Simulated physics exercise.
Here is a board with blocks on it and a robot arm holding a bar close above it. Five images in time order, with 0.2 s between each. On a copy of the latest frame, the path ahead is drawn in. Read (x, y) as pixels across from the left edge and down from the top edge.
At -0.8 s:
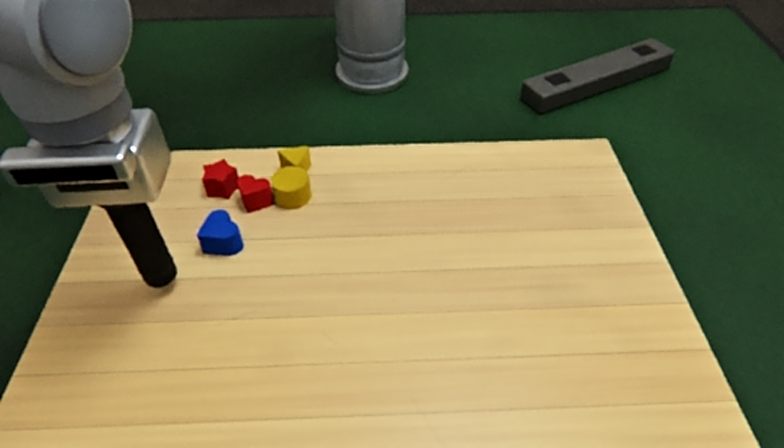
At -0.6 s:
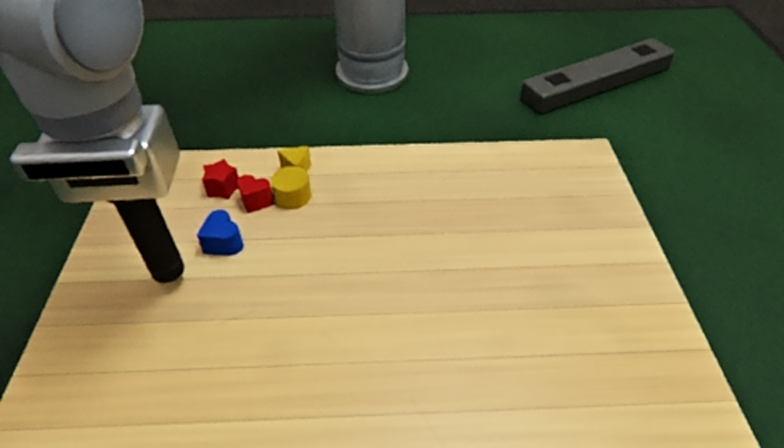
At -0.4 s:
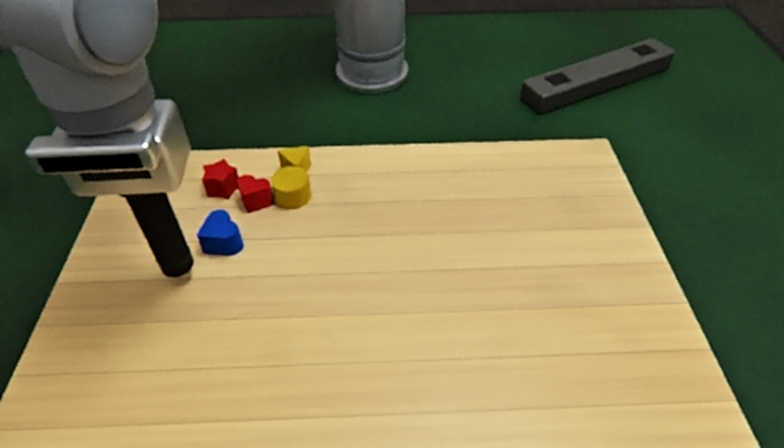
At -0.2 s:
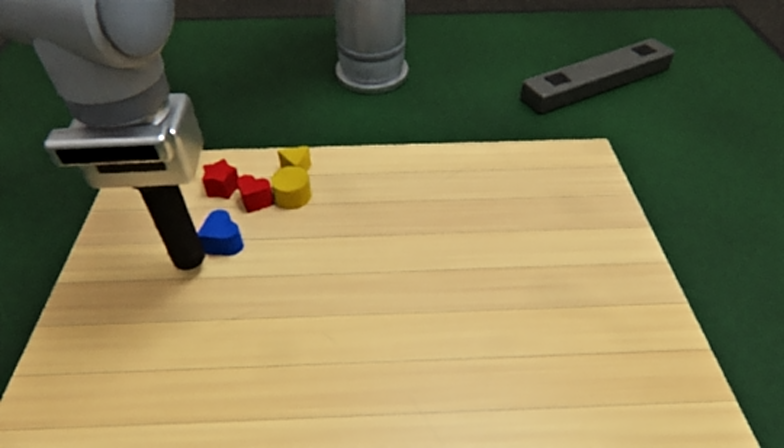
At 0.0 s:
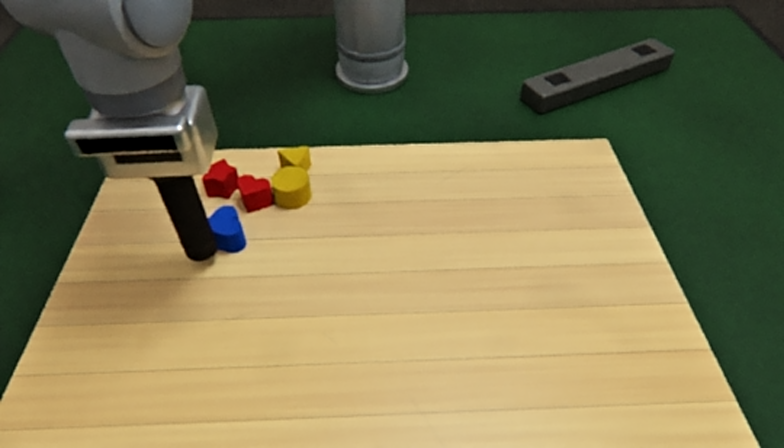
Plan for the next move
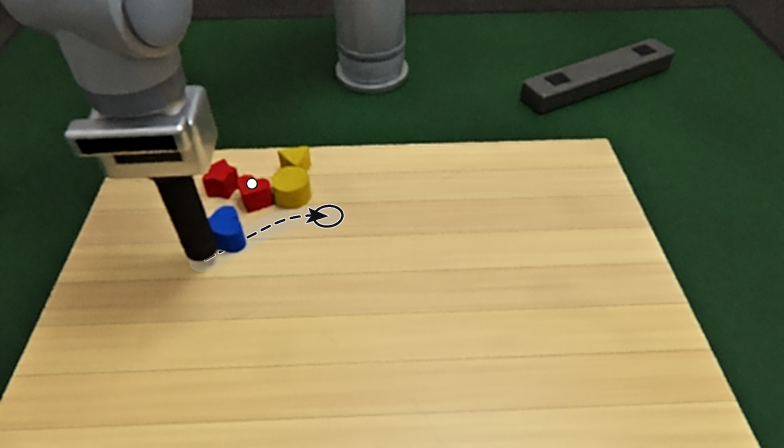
Robot arm sliding a black bar rightward across a wooden board and nudging a blue heart block beside red and yellow blocks.
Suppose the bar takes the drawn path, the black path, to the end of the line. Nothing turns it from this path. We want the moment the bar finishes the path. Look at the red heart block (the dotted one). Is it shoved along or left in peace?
The red heart block will not stay where it is.
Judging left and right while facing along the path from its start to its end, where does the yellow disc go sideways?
The shift is leftward.
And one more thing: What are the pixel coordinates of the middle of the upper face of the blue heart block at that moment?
Its top centre is at about (284, 180).
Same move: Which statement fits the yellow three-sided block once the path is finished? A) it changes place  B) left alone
A - it changes place.
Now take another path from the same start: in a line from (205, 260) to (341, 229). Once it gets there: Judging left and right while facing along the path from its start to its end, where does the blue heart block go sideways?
Facing from start to end, it will go to the left.
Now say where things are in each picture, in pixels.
Lower end of the bar at (161, 276), tops of blocks, blue heart block at (218, 225), red heart block at (252, 184), yellow disc at (290, 178), yellow three-sided block at (294, 154), in the first picture.
Bar at (169, 272), blocks as before, in the second picture.
Bar at (178, 266), blocks as before, in the third picture.
Bar at (189, 259), blocks as before, in the fourth picture.
Bar at (202, 250), blue heart block at (223, 221), red heart block at (252, 184), yellow disc at (290, 178), yellow three-sided block at (294, 154), in the fifth picture.
The drawn path runs from (205, 260) over (246, 238) and (286, 220) to (328, 216); the dot is on the red heart block.
What follows on the original path. One third of the way, bar at (244, 229); blue heart block at (262, 200); red heart block at (253, 179).
Two thirds of the way, bar at (285, 210); blue heart block at (282, 181), turned 25° anticlockwise; red heart block at (253, 174), turned 35° anticlockwise; yellow disc at (307, 165); yellow three-sided block at (301, 148), turned 65° anticlockwise.
At the end, bar at (327, 207); blue heart block at (284, 180), turned 30° anticlockwise; red heart block at (253, 174), turned 35° anticlockwise; yellow disc at (309, 163); yellow three-sided block at (302, 147), turned 70° anticlockwise.
